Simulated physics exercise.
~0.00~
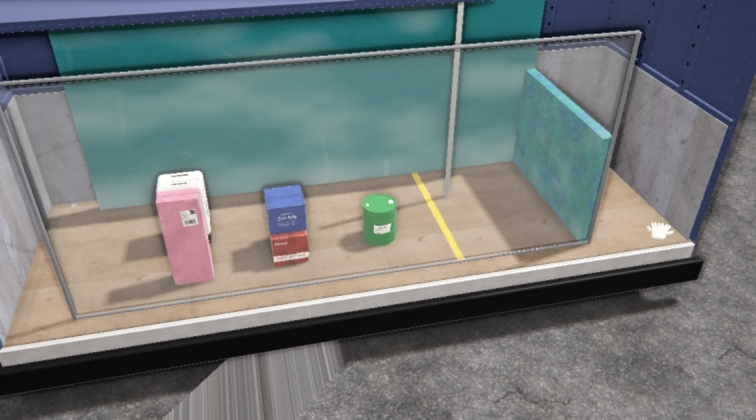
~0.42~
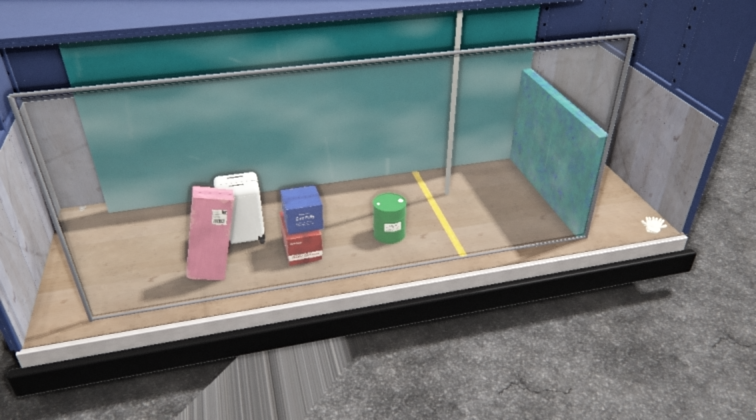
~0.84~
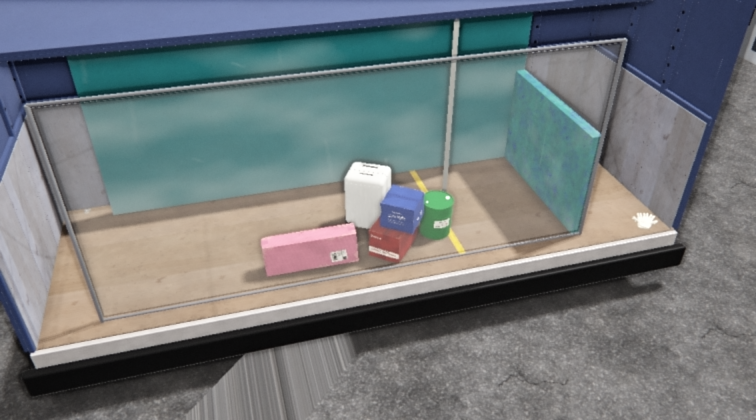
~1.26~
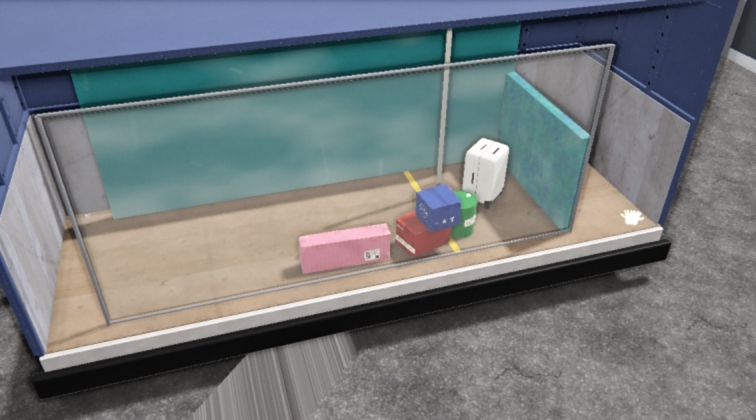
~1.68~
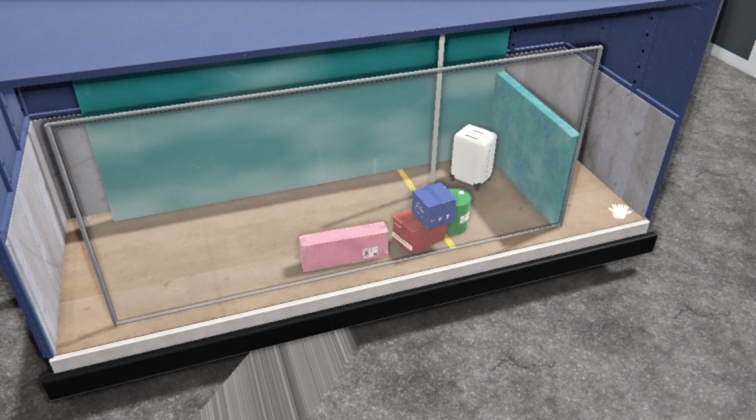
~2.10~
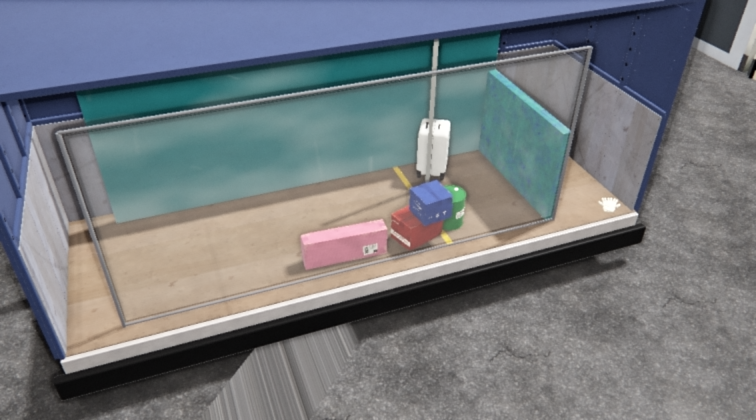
White wheeled case rolling right past sliding cartons and green drum, then drifting back left as toppled pink box lies still.
